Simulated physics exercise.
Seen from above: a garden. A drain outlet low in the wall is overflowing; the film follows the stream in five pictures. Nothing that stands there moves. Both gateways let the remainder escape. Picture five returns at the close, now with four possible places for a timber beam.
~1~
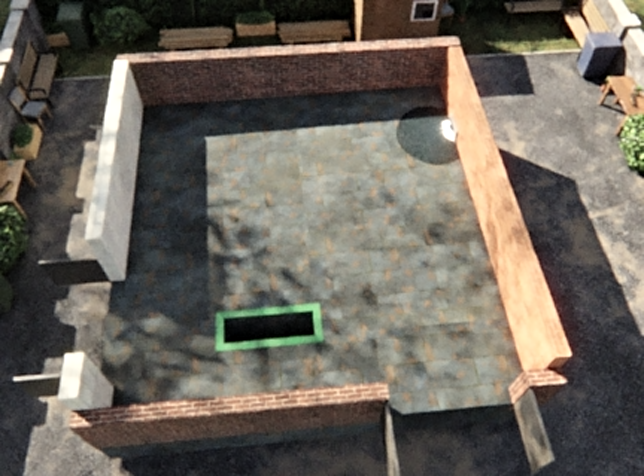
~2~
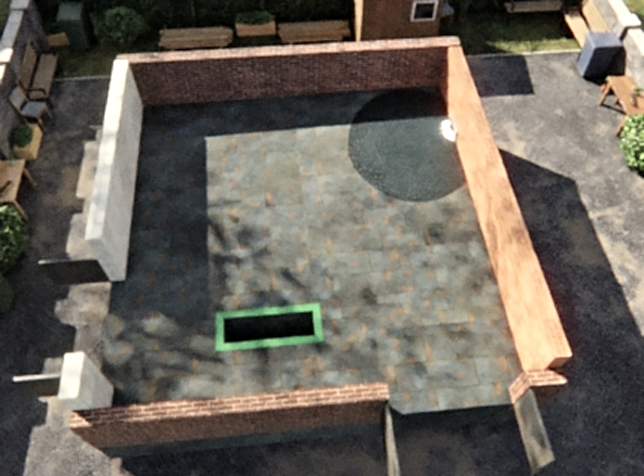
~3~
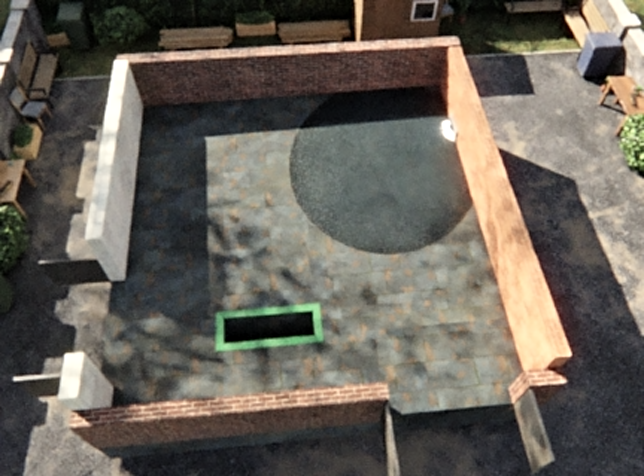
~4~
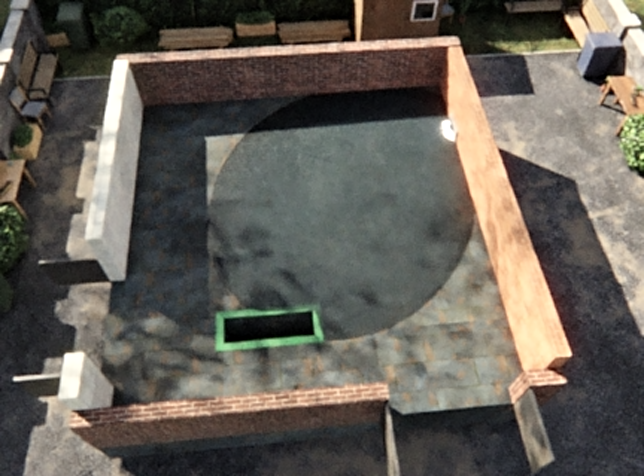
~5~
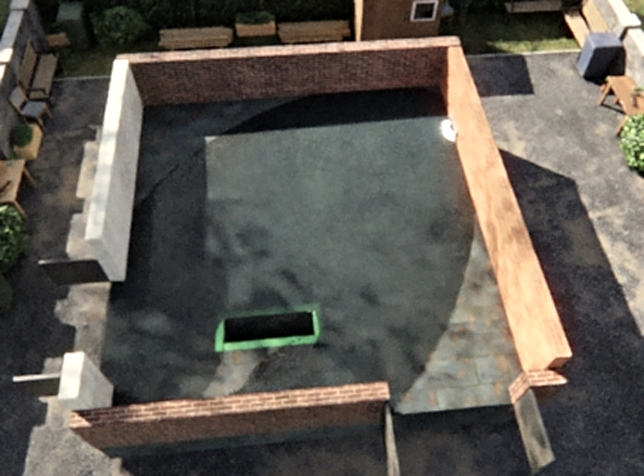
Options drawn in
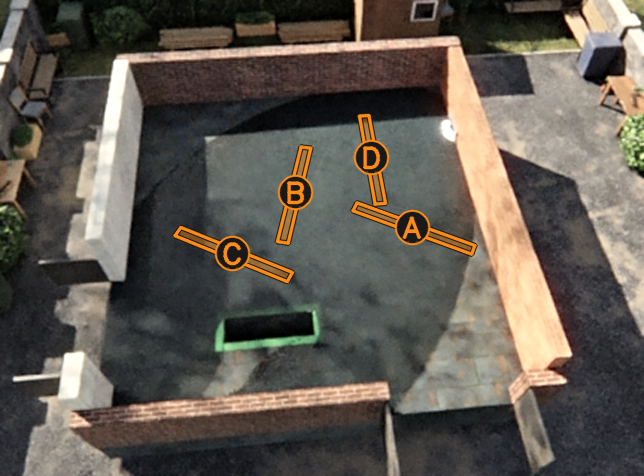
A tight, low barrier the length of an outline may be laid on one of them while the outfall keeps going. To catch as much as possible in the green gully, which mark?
Position B.
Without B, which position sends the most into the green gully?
It is C.
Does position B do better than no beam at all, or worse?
Position B is better.
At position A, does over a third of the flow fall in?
No.
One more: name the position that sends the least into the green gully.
It is D.
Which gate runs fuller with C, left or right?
The left gate.
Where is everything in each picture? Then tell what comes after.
Outfall at (454, 127); green gully at (269, 327); open gate at (119, 330); open gate at (446, 394); front seen at (418, 157), 3 % of the ground wet; green gully still dry, in the first picture.
Front seen at (355, 157), 12 % of the ground wet; green gully still dry, in the second picture.
Front seen at (305, 205), 27 % of the ground wet; green gully still dry, in the third picture.
Front seen at (226, 276), 50 % of the ground wet; green gully taking water, in the fourth picture.
Front seen at (103, 384), 76 % of the ground wet; green gully taking water, in the fifth picture.
On the marked copy, A from (355, 206) to (473, 249); B from (282, 242) to (305, 147); C from (177, 231) to (289, 276); D from (380, 203) to (364, 115).
With A, about 23 % of the stream goes into the green gully, about 77 % out by the gates.
With B, about 48 % of the stream goes into the green gully, about 52 % out by the gates.
With C, about 38 % of the stream goes into the green gully, about 62 % out by the gates.
With D, about 14 % of the stream goes into the green gully, about 86 % out by the gates.
